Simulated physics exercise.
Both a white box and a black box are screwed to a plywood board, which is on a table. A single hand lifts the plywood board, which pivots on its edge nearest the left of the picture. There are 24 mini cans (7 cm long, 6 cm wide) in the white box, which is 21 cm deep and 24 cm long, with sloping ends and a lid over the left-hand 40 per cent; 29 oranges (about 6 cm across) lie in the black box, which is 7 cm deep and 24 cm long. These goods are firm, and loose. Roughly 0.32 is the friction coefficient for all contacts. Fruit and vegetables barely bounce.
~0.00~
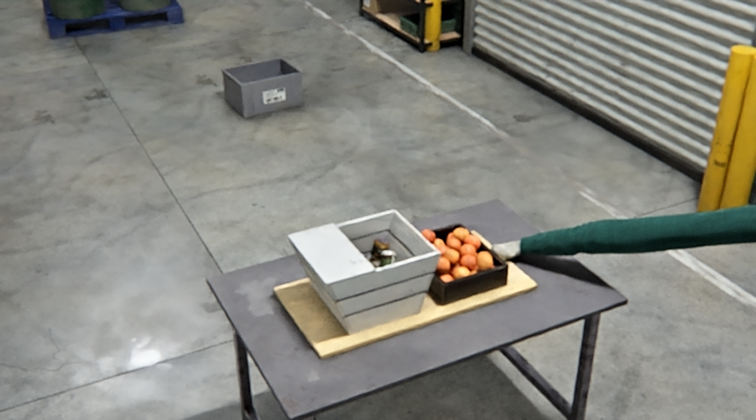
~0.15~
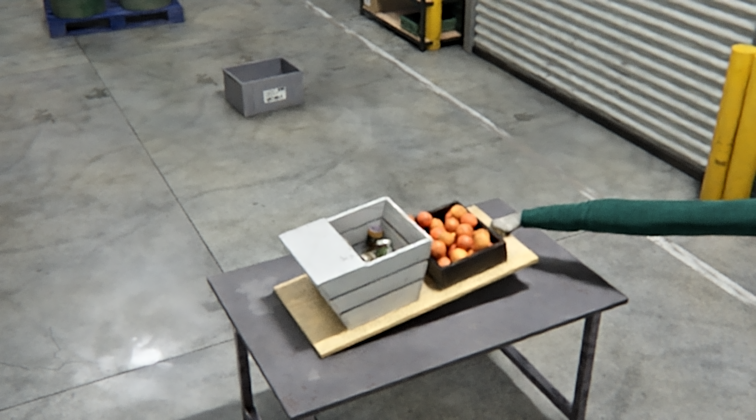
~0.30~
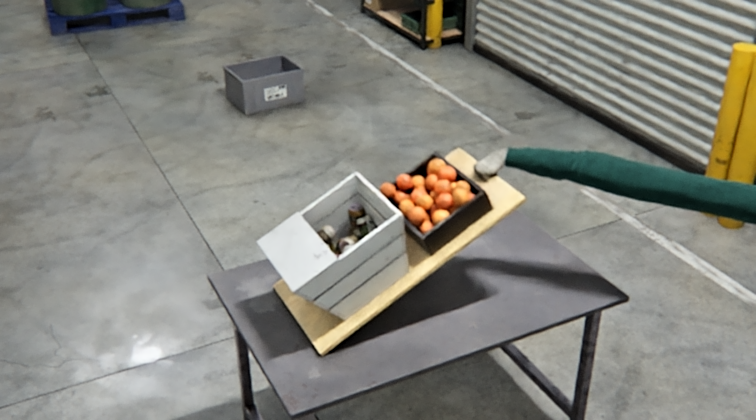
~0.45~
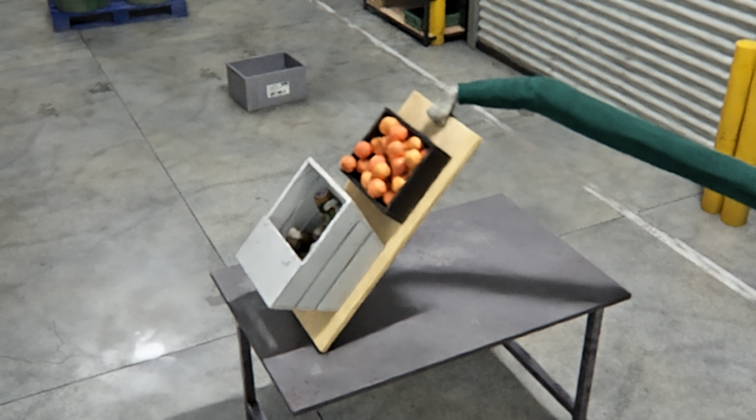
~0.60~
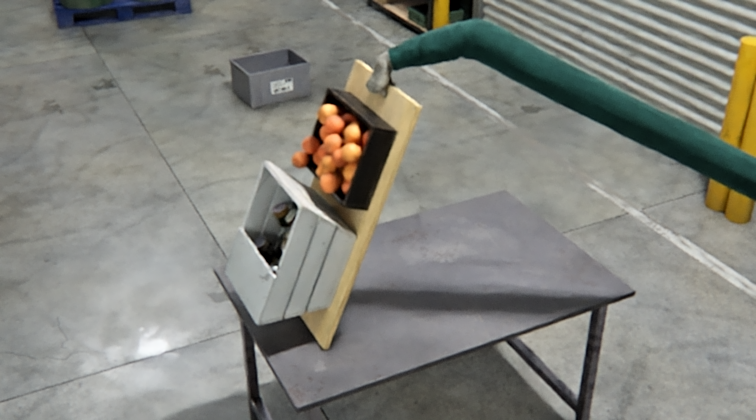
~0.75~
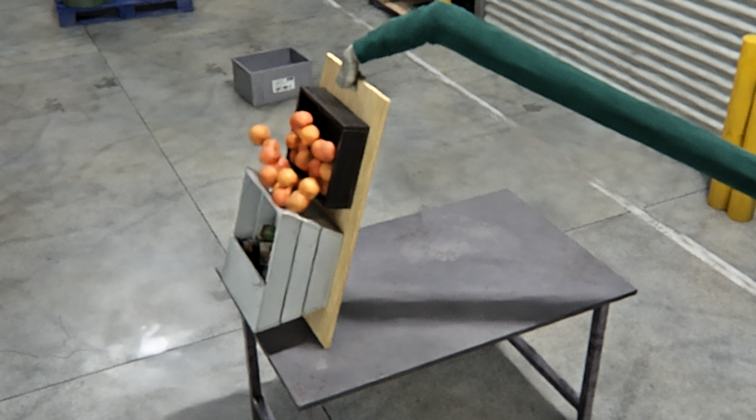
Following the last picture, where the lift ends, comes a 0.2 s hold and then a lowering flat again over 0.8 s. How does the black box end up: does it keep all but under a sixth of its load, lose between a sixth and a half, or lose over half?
Expect a majority of them to get out.
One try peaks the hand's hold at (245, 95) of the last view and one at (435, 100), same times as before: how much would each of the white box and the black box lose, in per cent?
The white box would lose 0 per cent in the first try and 0 per cent in the second, the black box 100 and then 30 per cent.
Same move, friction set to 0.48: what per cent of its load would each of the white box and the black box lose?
Then the white box sheds 0 per cent, while the black box sheds 60 per cent.
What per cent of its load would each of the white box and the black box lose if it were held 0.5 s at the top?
In that case you'd see white box shed 0 percent of its load and black box shed 70 percent.
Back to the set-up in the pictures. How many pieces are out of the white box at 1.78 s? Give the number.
For the white box, some 0.
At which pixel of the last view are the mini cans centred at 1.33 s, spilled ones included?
Near (313, 252) in pixels.
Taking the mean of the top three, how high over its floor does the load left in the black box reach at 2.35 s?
It reaches close to 6 cm.
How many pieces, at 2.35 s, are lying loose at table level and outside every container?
Tally: Some 2.
After 1.01 s, tilt 74°; 0 of 24 out of the white box and 21 of 29 out of the black box.
After 1.33 s, tilt 40°; 0 of 24 out of the white box and 21 of 29 out of the black box.
After 1.78 s, tilt 0°; 0 of 24 out of the white box and 21 of 29 out of the black box.
Final count (at 2.35 s), 0 of 24 out of the white box and 21 of 29 out of the black box. Asked share, 21 of 29, 72 per cent.
